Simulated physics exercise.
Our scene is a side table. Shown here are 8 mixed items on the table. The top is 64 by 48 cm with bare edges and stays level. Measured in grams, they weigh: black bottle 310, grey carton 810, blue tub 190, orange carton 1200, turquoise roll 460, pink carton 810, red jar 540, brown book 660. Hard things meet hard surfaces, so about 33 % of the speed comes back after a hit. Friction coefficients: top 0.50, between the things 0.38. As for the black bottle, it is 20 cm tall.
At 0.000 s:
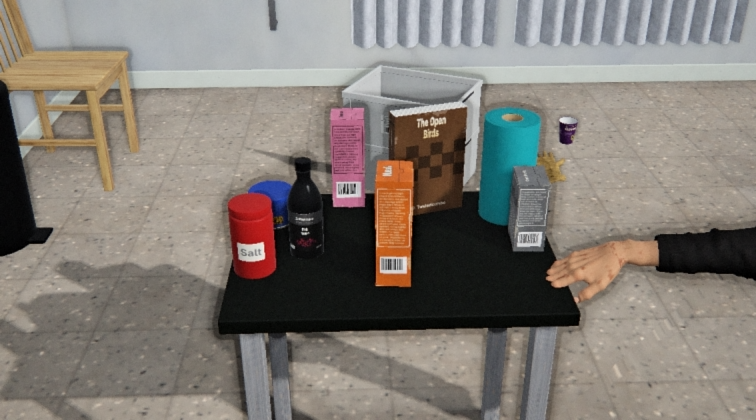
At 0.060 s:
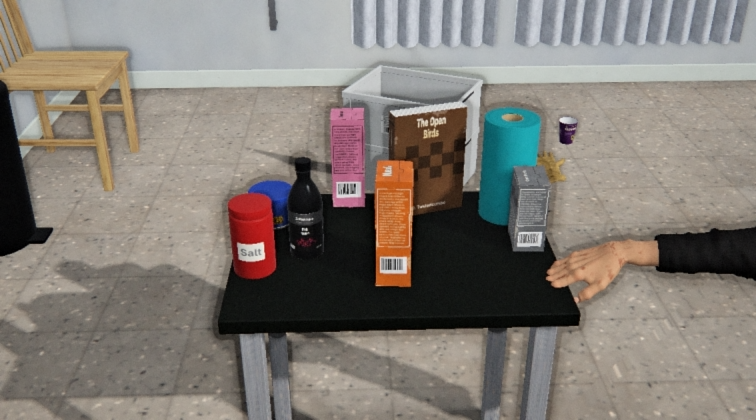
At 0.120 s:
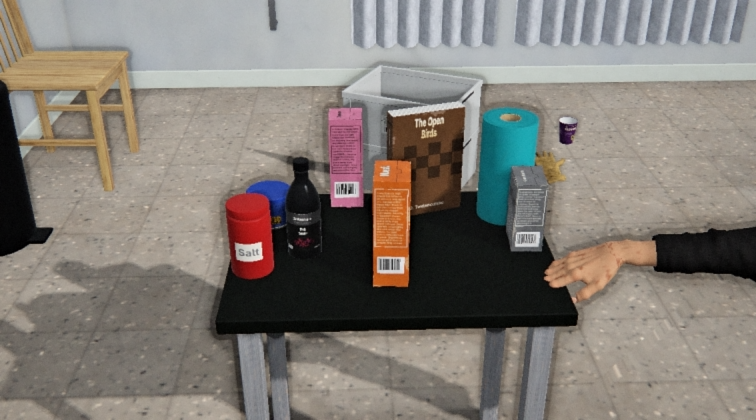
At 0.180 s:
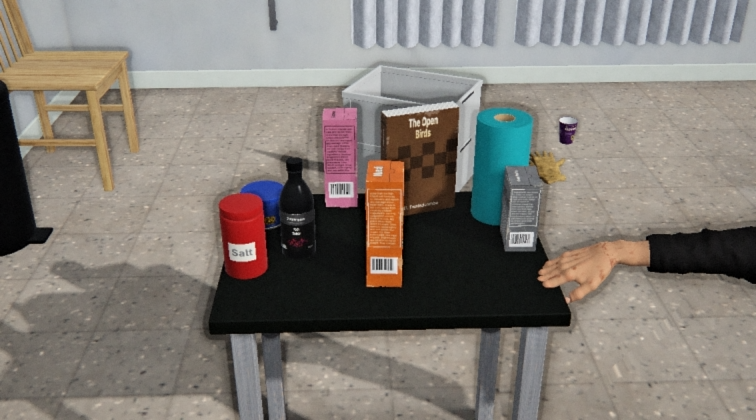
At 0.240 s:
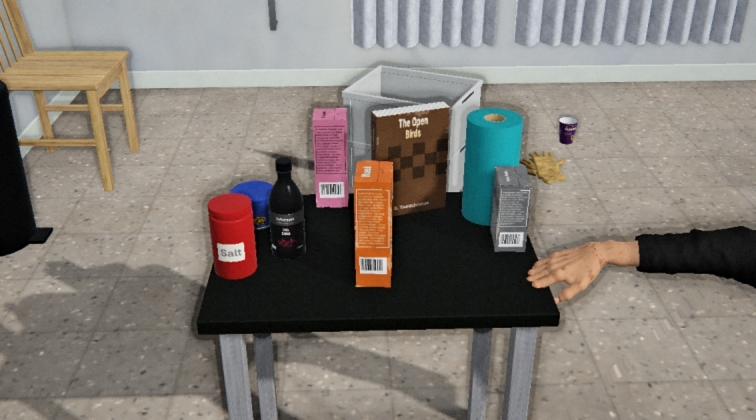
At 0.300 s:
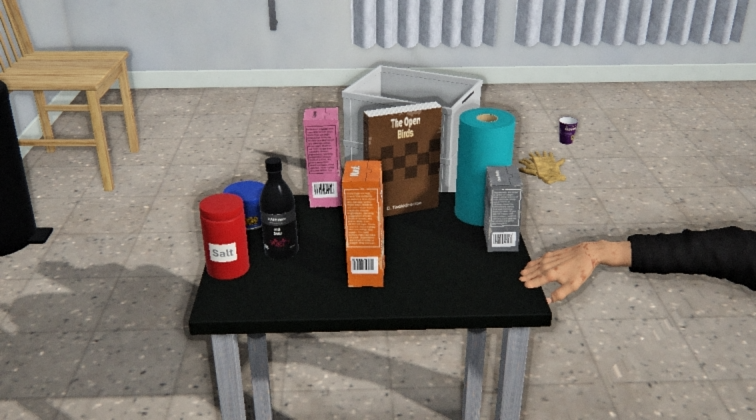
In the video, a hand at the right edge of a black side table pushes it a short way to the left, and the cartons, bottle, red jar, blue tub, brown book and turquoise roll ride along upright.
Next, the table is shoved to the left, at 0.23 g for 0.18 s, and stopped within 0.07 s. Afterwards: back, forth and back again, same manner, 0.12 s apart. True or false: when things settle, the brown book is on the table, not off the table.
True.
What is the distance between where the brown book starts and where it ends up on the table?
Roughly 14 centimetres.
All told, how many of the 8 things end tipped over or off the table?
My answer is 5.
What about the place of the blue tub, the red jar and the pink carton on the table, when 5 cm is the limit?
Blue tub: Remains in place; red jar: Remains in place; pink carton: Is displaced.
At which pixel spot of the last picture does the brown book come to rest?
Near (456, 213).
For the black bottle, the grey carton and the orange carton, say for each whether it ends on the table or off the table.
Black bottle: Stays in bounds; grey carton: Goes out of bounds; orange carton: Stays in bounds.
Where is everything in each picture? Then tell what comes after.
Brown book (427, 161); black bottle (305, 207), in the first frame.
Blue tub (272, 205); orange carton (394, 224), in the second frame.
Turquoise roll (507, 167); pink carton (346, 158), in the third frame.
Table 2 cm from its start; red jar (244, 236); black bottle (297, 207), in the fourth frame.
Table 4 cm from its start; grey carton (510, 209); blue tub (255, 205), in the fifth frame.
Table 5 cm from its start; brown book (402, 161); orange carton (365, 224), in the sixth frame.
By 0.90 s, table 1 cm from its start; orange carton tilted 36°; grey carton tilted 33°; black bottle tilted 25°.
By 1.10 s, table 5 cm from its start; grey carton now off the table; orange carton on its side; black bottle on its side.
By 1.40 s, orange carton on its side; black bottle on its side; pink carton on its side.
By 1.90 s, brown book tilted 44° near (443, 187); orange carton on its side; black bottle on its side.
When it is over (3.1 s), off the table, grey carton; lying over on the table, black bottle, orange carton, pink carton and brown book; the other 3 within 5 cm of the start. In the last view, brown book near (456, 213).
